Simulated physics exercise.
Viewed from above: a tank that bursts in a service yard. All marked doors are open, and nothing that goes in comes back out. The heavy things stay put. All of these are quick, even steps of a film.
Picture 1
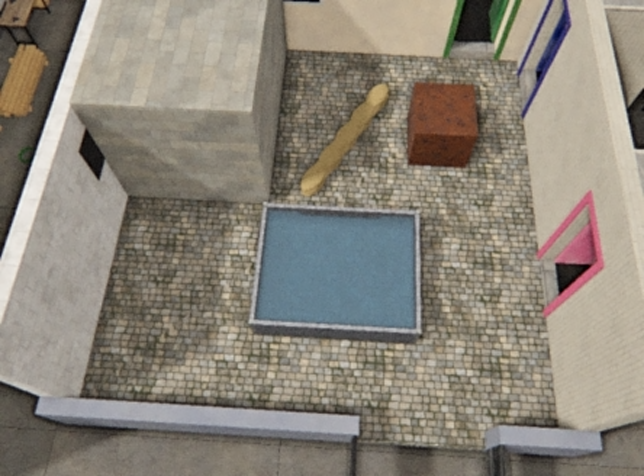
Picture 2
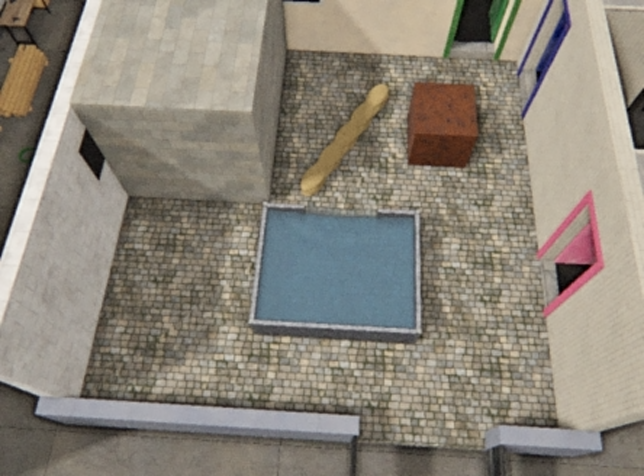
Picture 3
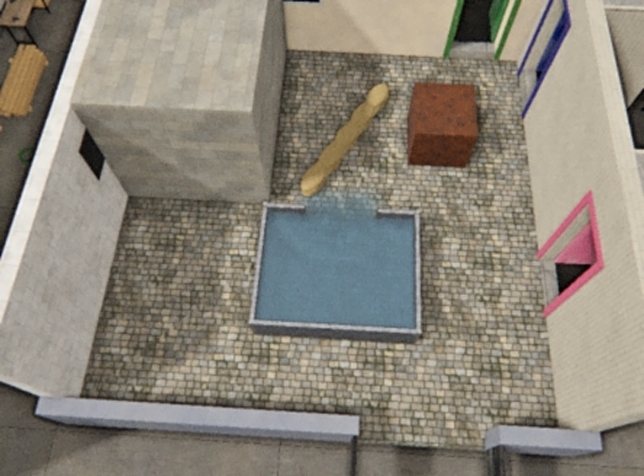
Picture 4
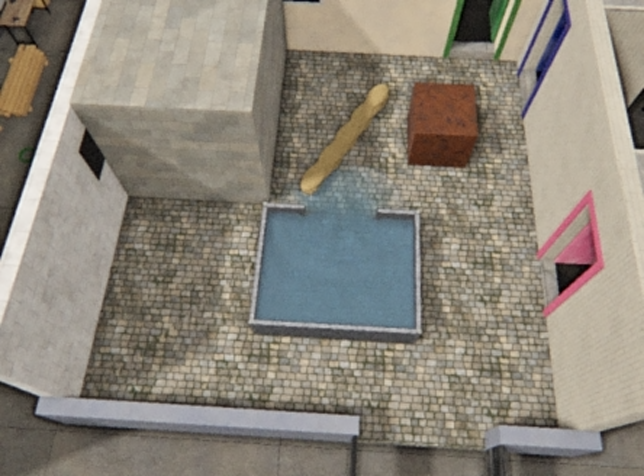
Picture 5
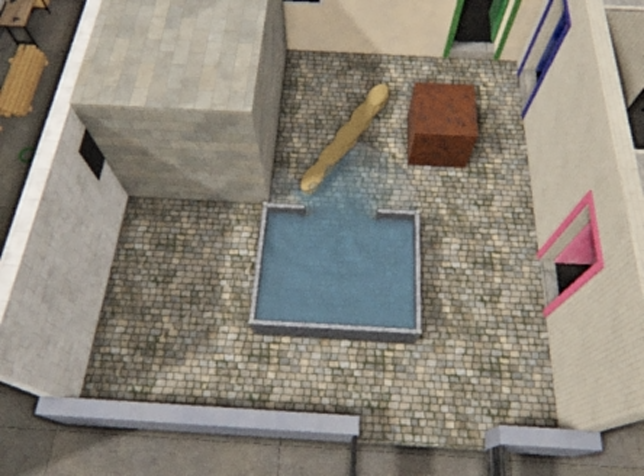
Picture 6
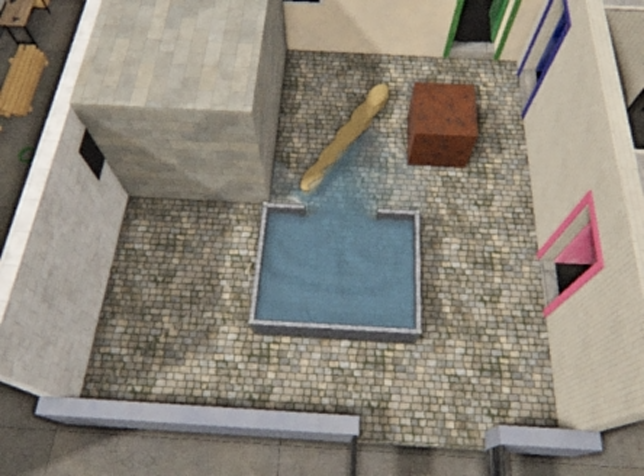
Water pours from a gap in the tank's far side and spreads across the paving.
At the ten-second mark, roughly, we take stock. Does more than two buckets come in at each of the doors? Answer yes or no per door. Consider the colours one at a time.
The blue door no, the pink door yes, the green door no.
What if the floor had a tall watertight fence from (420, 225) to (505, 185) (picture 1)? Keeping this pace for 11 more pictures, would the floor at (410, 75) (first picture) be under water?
Submerged.
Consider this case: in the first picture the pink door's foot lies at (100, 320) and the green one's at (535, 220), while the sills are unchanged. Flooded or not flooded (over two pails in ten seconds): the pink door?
Pink door: Falls short.
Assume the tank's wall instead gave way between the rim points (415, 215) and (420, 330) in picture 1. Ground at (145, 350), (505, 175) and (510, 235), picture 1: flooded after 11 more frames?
In the order given: Untouched, swamped and swamped.
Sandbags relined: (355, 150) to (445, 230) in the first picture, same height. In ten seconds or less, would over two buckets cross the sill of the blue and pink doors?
Looks like the blue door stays short and the pink door stays short.
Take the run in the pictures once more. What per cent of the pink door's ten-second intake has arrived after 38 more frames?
That comes out to 20 per cent by my count.
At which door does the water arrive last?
The door marked pink.
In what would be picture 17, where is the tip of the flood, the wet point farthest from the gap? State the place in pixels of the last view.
Near (509, 61).
A moment on, water covers 15 % of the floor; the blue door not reached, the pink door not reached, the green door not reached.
Next, water covers 25 % of the floor; the blue door not reached, the pink door not reached, the green door wet at the sill, nothing in.
Then, water covers 40 % of the floor; the blue door wet at the sill, nothing in, the pink door wet at the sill, nothing in, the green door wet at the sill, nothing in.
Later, water covers 60 % of the floor; the blue door wet at the sill, nothing in, the pink door under two buckets in, the green door wet at the sill, nothing in.
In the end, water covers 75 % of the floor; the blue door wet at the sill, nothing in, the pink door over two buckets in, the green door wet at the sill, nothing in.
